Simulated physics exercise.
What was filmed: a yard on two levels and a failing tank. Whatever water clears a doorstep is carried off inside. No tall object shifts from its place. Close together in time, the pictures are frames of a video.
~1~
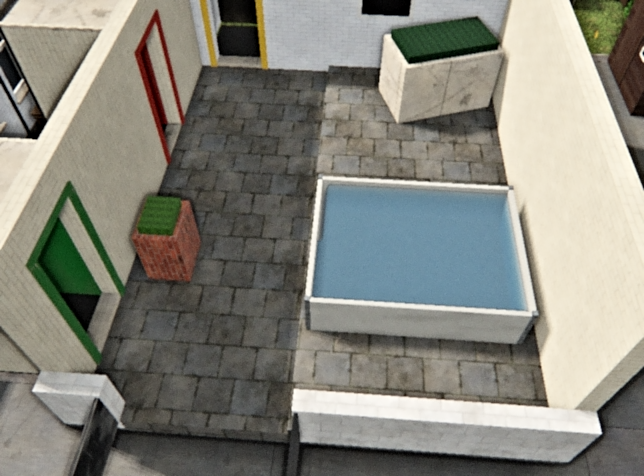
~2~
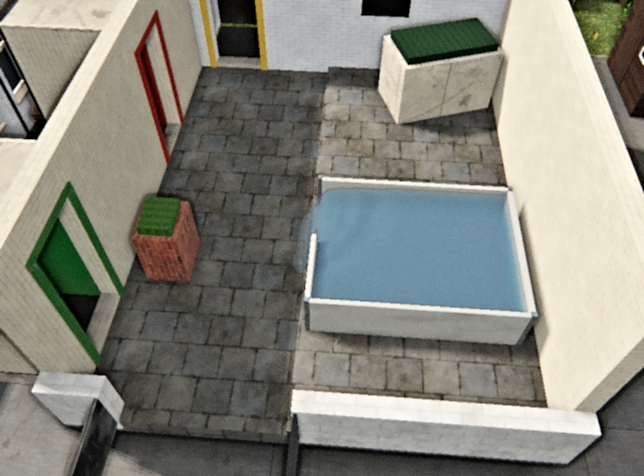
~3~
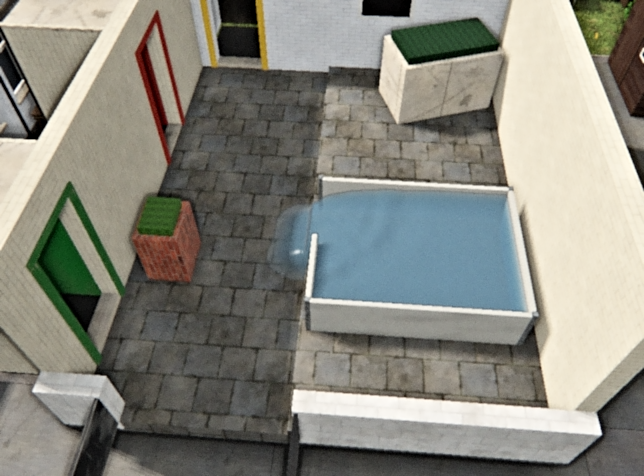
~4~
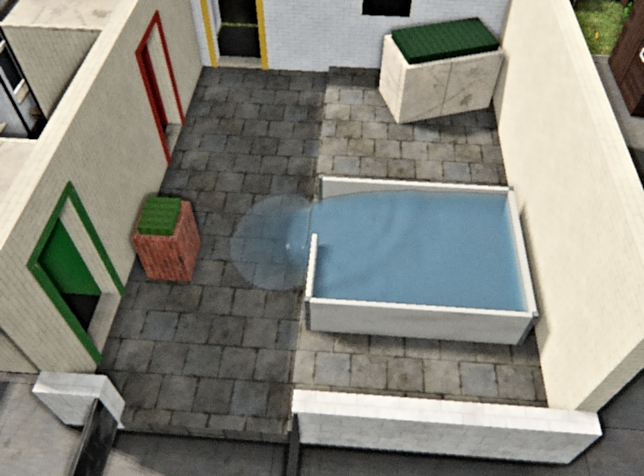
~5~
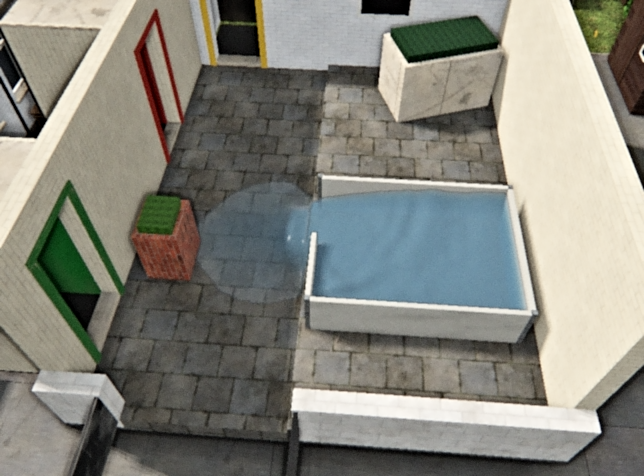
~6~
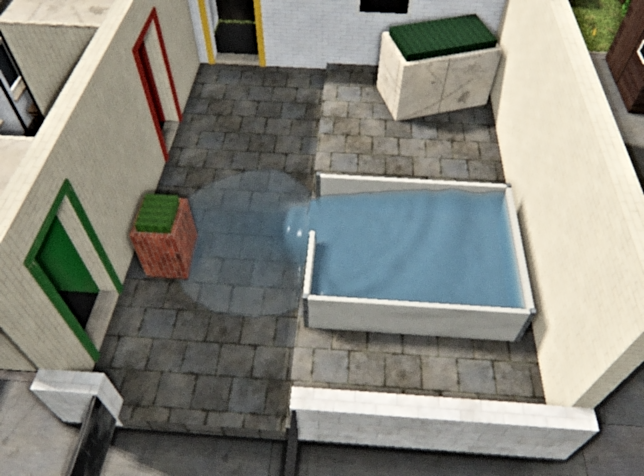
In a paved walled yard, water pours from a tank's left side and spreads leftward.
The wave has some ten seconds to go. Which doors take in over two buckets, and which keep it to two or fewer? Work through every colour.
The green door keeps it to two or fewer; the red door takes in over two; the yellow door takes in over two.
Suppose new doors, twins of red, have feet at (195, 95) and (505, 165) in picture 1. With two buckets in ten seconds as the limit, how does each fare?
Lab note - first crosses the line, second stays short of the line.
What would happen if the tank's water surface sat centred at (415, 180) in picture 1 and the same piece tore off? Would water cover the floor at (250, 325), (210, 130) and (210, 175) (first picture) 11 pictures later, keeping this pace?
First one stays unwetted, next one gets inundated, last one gets inundated.
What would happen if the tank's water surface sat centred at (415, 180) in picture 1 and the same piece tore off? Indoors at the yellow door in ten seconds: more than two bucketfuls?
In short: Yellow door passes that mark.
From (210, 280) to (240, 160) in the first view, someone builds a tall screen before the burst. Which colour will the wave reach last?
I'd say the red door is last.
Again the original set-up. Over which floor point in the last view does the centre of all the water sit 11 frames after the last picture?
That puts it at around (330, 246).
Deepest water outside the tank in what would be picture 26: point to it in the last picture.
Approximate pixel: (154, 199).
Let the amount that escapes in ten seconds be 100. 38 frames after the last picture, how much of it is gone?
I'd estimate some 65 per cent.
A moment on, water covers 25 % of the floor; the green door wet at the sill, nothing in, the red door not reached, the yellow door not reached.
Next, water covers 35 % of the floor; the green door wet at the sill, nothing in, the red door over two buckets in, the yellow door not reached.
Then, water covers 45 % of the floor; the green door wet at the sill, nothing in, the red door far over two buckets in, the yellow door over two buckets in.
Later, water covers 55 % of the floor; the green door under two buckets in, the red door far over two buckets in, the yellow door far over two buckets in.
In the end, water covers 55 % of the floor; the green door under two buckets in, the red door far over two buckets in, the yellow door far over two buckets in.
